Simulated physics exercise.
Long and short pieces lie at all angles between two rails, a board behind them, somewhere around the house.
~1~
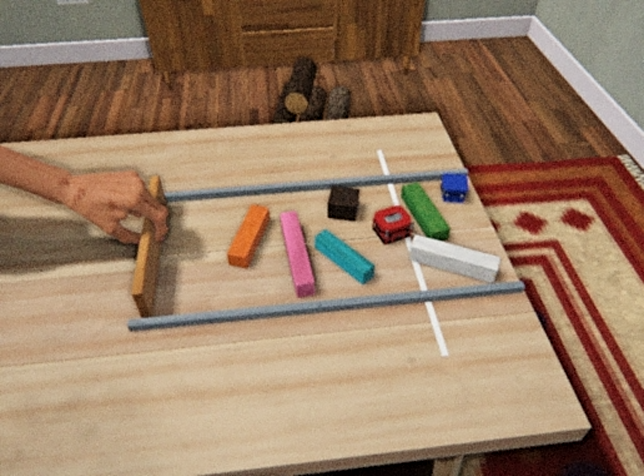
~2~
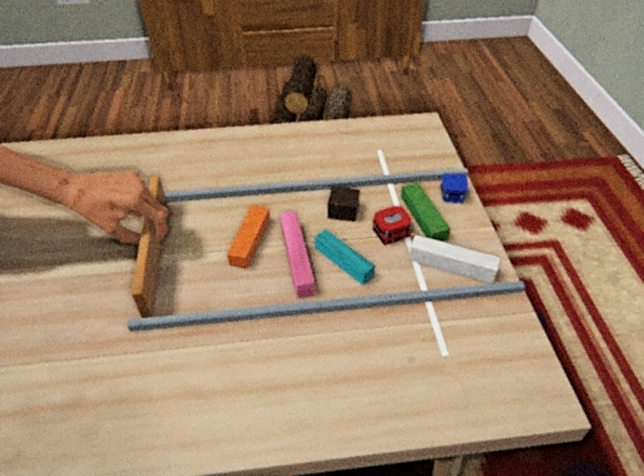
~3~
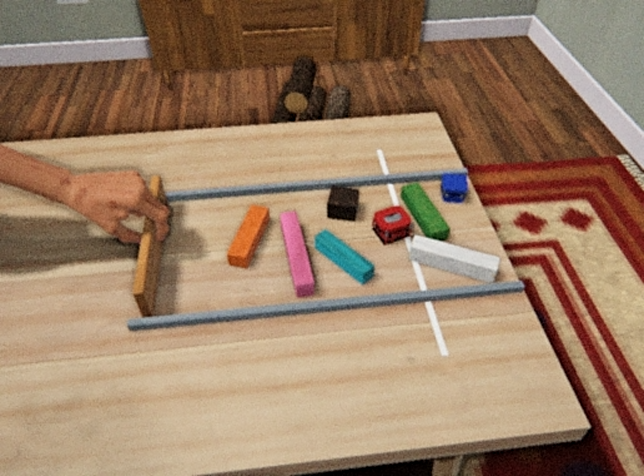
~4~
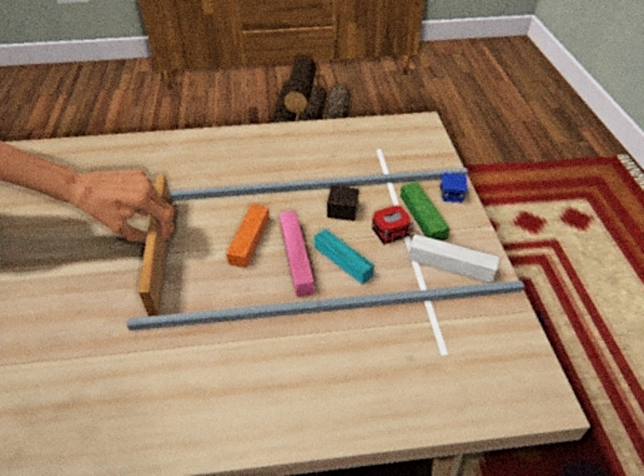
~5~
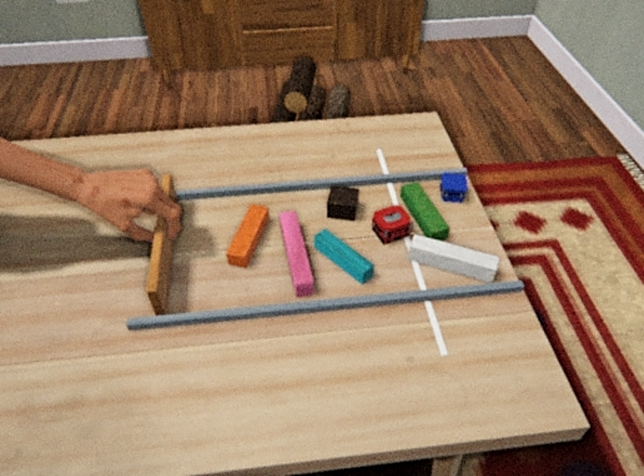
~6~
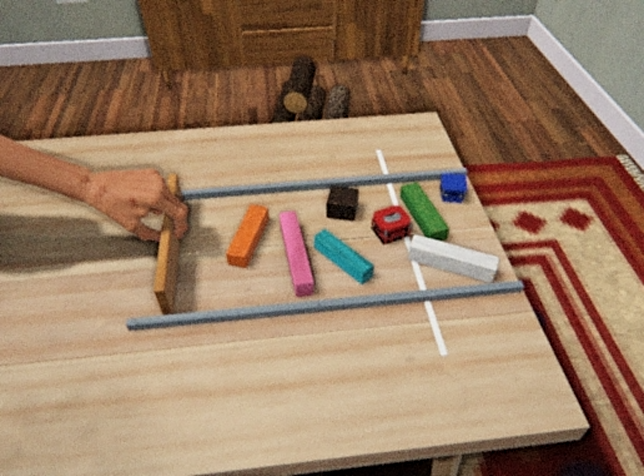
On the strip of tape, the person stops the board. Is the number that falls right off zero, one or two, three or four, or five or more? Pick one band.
It is zero.
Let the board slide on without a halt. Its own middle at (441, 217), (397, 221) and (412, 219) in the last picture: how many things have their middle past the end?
The counts would come out as 4, 0 and 1.
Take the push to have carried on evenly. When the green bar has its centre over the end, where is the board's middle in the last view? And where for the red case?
Estimated middle: (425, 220), and (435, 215) for the other.
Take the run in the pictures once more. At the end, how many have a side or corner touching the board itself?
1 in contact.
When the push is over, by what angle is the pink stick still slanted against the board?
I'd estimate about 0 degrees.
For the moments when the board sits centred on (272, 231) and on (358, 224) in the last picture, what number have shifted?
Counts: 2, 7.
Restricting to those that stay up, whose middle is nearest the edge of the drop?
The blue case is foremost.
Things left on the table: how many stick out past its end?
The number is 3.
Soon after, none off yet; blue case at rest near (453, 189); white bar at rest near (452, 259); green bar at rest near (423, 211).
Then, none off yet; blue case moving near (455, 187); white bar moved a little near (477, 258); green bar moved a little near (444, 203).
At rest, the number that fall off is zero.
